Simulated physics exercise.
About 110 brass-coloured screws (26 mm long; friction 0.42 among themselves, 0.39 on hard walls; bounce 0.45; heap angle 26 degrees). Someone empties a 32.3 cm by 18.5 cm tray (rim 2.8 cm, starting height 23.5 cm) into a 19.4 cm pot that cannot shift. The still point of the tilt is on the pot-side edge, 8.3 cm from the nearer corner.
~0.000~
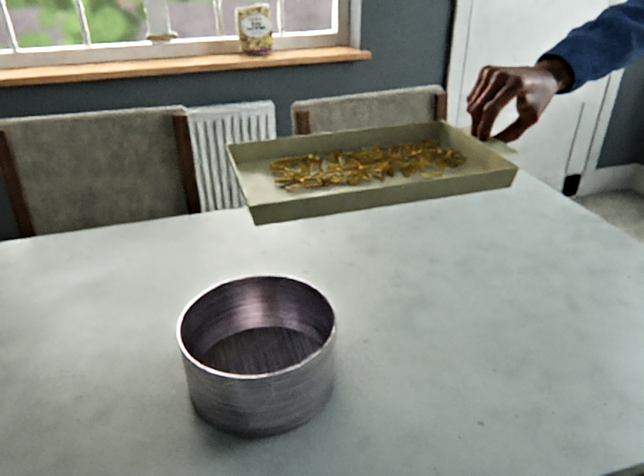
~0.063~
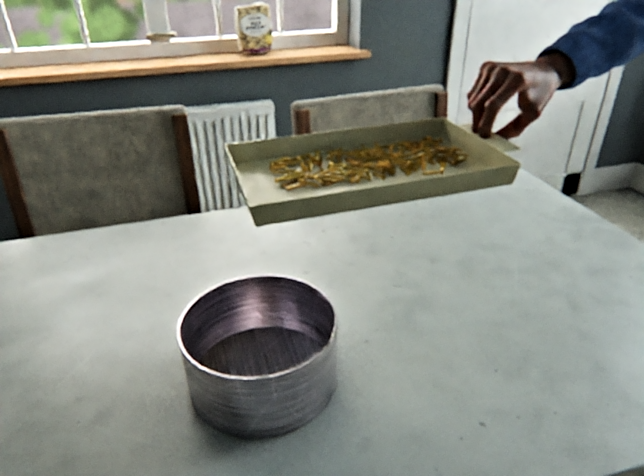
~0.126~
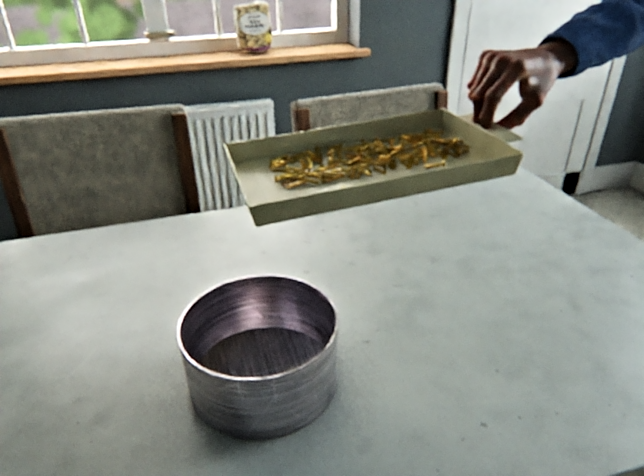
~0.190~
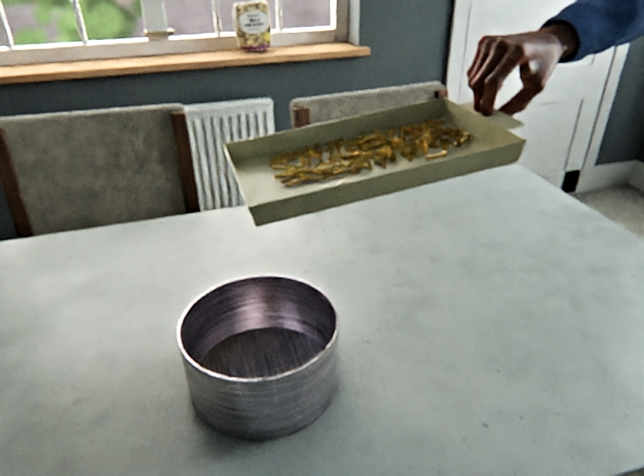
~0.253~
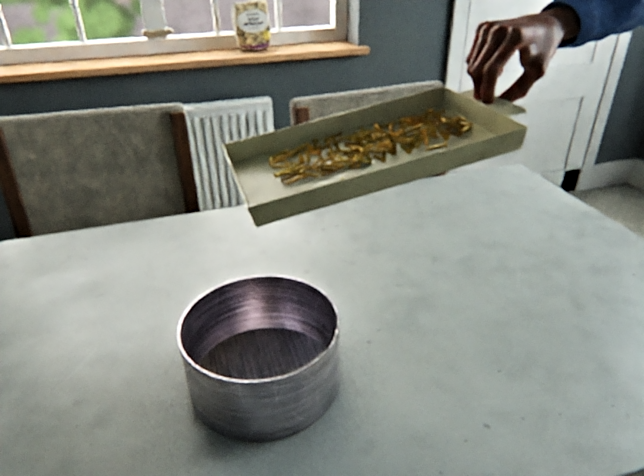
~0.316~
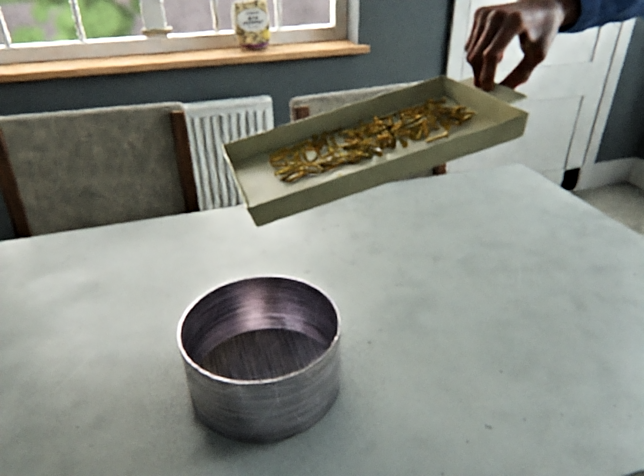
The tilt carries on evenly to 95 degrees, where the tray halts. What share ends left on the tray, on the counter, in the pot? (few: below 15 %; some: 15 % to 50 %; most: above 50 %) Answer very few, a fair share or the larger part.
Tray: Very few, counter: The larger part, pot: A fair share.
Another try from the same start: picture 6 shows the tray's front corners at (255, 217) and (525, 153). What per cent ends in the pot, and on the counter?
Pot 100, counter 0.
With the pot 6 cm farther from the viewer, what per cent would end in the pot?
In that case some 55 per cent.
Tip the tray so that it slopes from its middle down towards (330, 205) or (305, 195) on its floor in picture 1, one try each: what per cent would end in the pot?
About 100 and 95 per cent.
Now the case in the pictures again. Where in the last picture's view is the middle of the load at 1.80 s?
At about (232, 169).
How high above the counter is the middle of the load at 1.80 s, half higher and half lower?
Roughly 26 cm.
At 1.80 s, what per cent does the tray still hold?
Roughly 95 per cent.
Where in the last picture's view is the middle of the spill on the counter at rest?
At about (199, 322).
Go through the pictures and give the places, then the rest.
In the first frame, tray tilt 0 degrees, front corners at (253, 203) and (514, 166); middle of the pieces at (376, 160); pot at (258, 319).
In the second frame, tray tilt 1 degrees, front corners at (253, 204) and (516, 163); middle of the pieces at (377, 158).
In the third frame, tray tilt 3 degrees, front corners at (253, 204) and (518, 153); middle of the pieces at (377, 153).
In the fourth frame, tray tilt 6 degrees, front corners at (252, 204) and (520, 140), lowest corner left back; middle of the pieces at (377, 146).
In the fifth frame, tray tilt 8 degrees, front corners at (251, 204) and (522, 127), lowest corner left back; middle of the pieces at (377, 139).
In the sixth frame, tray tilt 11 degrees, front corners at (250, 205) and (523, 113), lowest corner left back; middle of the pieces at (377, 132); pot at (260, 322). The tray's pace is about 45 degrees a second.
After 1.21 s, tilt 50 degrees; the tray holds 100 %, the pot 0 %.
Then, at 1.80 s, tilt 76 degrees; the tray holds 95 %, the pot 0 %.
After 2.45 s, tilt 95 degrees; the tray holds 15 %, the pot 10 %.
In the end, at 3.5 s, tray 0 %, counter 75 %, pot 25 %.
